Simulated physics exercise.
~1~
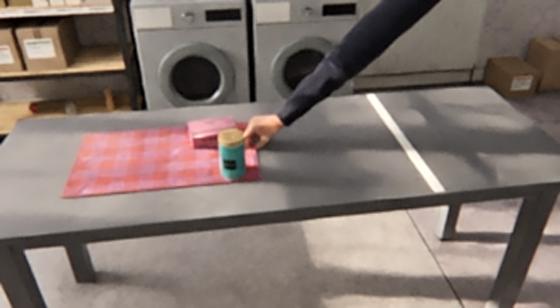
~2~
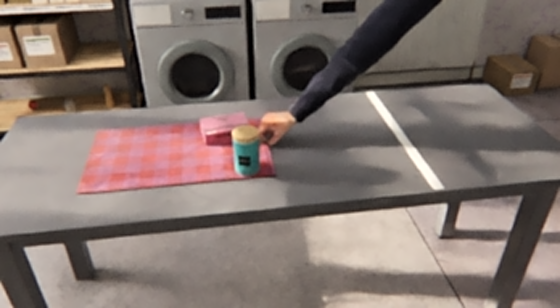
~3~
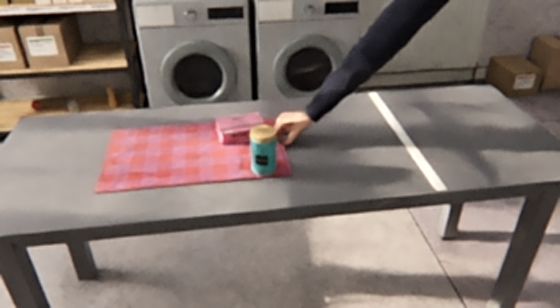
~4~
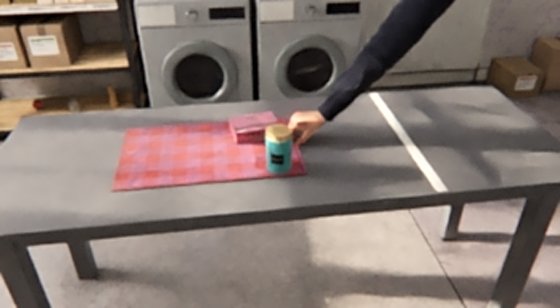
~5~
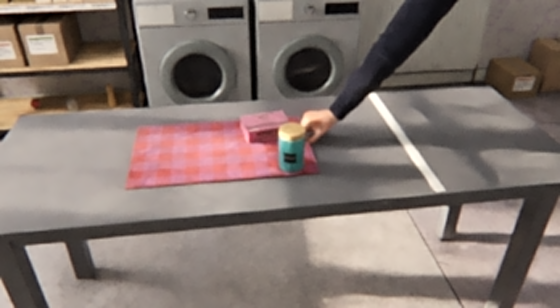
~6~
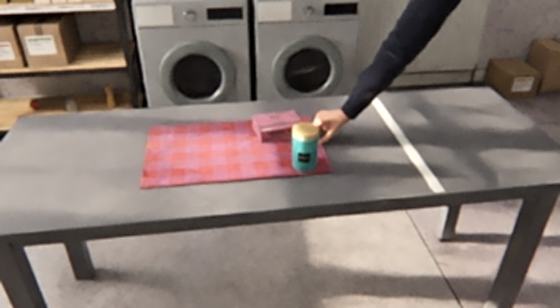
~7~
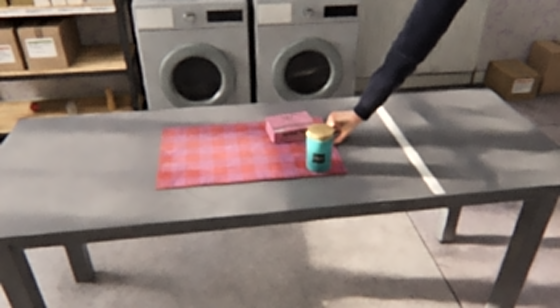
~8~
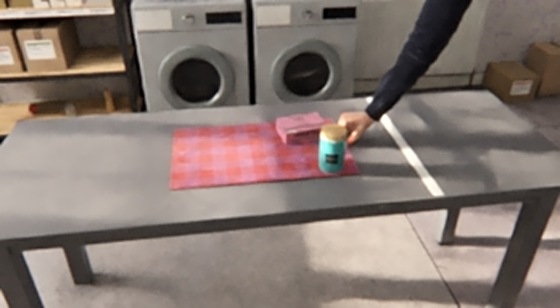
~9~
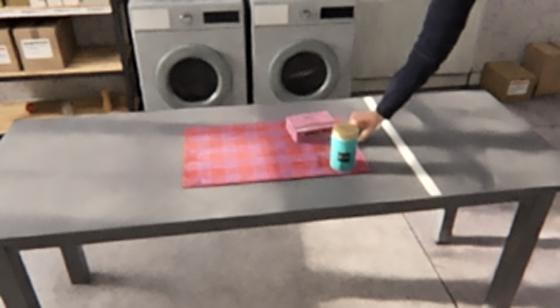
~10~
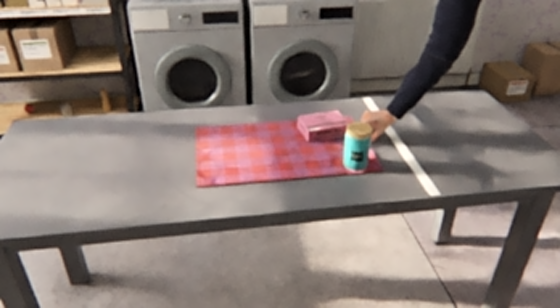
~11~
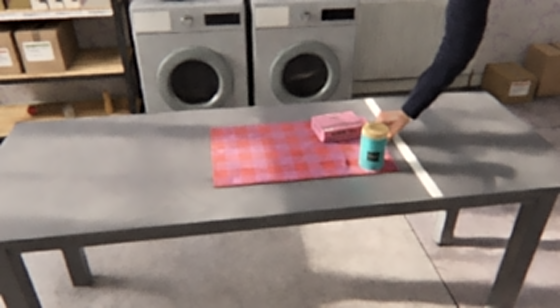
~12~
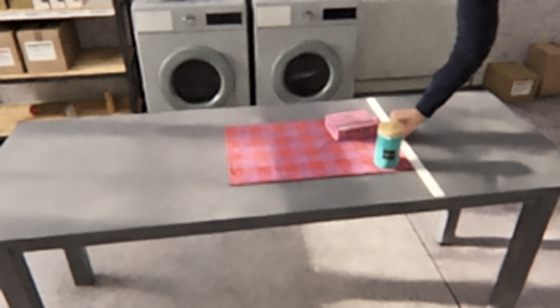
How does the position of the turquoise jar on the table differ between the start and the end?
At the start the turquoise jar is left of the middle of the table, well away from the pale tape. By the end it is farther right, close beside the tape.
